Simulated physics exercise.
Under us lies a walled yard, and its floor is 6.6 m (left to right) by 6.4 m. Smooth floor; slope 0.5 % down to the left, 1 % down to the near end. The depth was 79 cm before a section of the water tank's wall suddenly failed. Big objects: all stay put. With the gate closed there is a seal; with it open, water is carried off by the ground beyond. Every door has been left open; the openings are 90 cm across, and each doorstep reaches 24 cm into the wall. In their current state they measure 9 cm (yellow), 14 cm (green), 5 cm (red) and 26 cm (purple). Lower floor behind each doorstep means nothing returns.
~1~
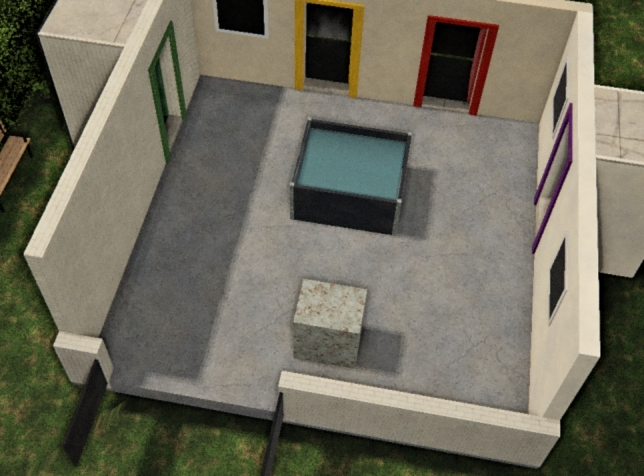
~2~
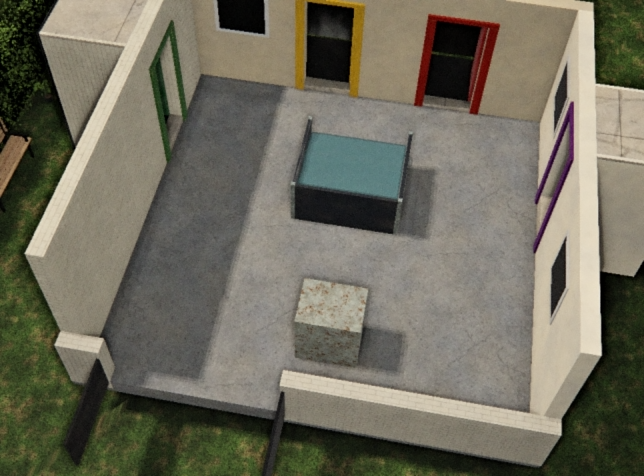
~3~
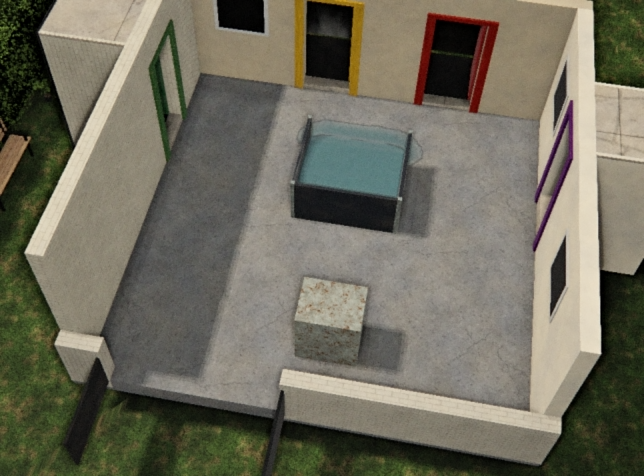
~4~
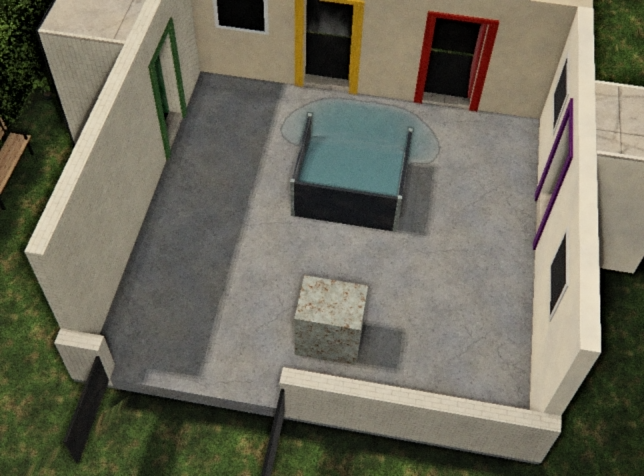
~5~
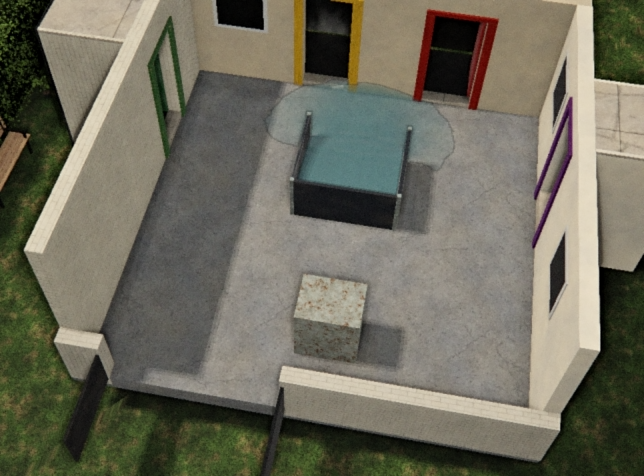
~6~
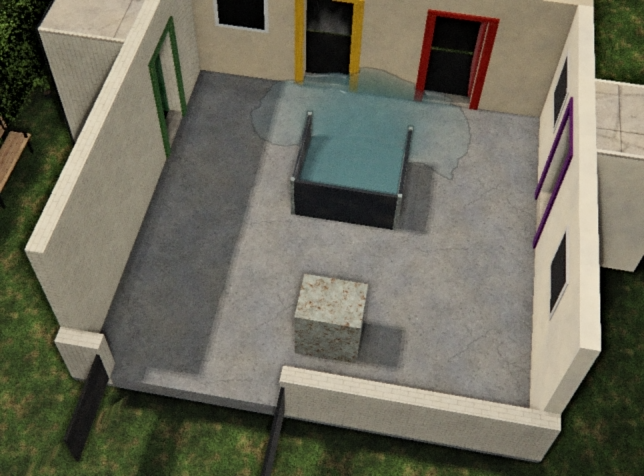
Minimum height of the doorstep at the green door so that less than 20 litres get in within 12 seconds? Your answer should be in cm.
Roughly 7.5 cm.
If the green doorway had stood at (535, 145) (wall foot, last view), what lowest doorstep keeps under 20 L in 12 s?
Minimum: Close to 20 cm.
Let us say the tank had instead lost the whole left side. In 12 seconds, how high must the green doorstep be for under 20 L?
Close to 30 cm at the least.
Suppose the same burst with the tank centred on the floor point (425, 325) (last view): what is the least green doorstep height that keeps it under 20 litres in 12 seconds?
In that case about 9.0 cm.
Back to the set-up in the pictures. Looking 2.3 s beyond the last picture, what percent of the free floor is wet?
Roughly 35 percent.
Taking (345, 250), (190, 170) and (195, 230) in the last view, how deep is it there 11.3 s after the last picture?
Around 2 cm, 3 cm and 2 cm.
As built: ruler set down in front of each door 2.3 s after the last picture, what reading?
Lab note, depth in cm: Yellow 15; green 13; red 10; purple 7.
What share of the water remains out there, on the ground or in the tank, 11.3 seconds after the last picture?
Close to 60 per cent is still present.
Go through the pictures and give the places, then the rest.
The water tank at (352, 162) is whole and still, 79 cm deep; the green door at (169, 99) is dry, in the first picture.
The front is at a hidden place, 0.3 m from the gap on the far side; 0.5 m2 of floor is wet, 79 cm left at the back, in the second picture.
The gap is on the far side, the front 0.8 m out at a hidden place; the back of the water tank holds 72 cm, in the third picture.
The front is at (338, 100), 1.4 m from the gap on the far side; 3.1 m2 of floor is wet, 67 cm left at the back, in the fourth picture.
Water pours out on the far side and has run 1.7 m, to (334, 82); about 10 cm deep outside, 65 cm at the back, in the fifth picture.
The front is at (324, 76), 1.8 m from the gap on the far side; 5.4 m2 of floor is wet, 58 cm left at the back; the green door at (169, 94), 3.4 m from the gap, is still 1.8 m from the nearest water, in the sixth picture.
Then, 0.7 s after the last picture water covers 15 % of the floor, deepest (44 cm) near (374, 97); it has not reached the green door.
Then, 2.3 s after the last picture water covers 35 % of the floor, deepest (24 cm) near (218, 75); 13 cm at the green door, 0 litres in over its 14 cm doorstep.
Then, 11.3 s after the last picture water covers 90 % of the floor, deepest (8 cm) near (91, 358); 3 cm at the green door, 1 litre in over its 14 cm doorstep.
At the green door as built, the water peaked near 13 cm, 2.3 s after the last picture.
With a doorstep of 6.5 cm, 28 litres would have come in within the 12 s; with 9 cm, 11 litres. So under 20 litres takes about 7.5 cm.
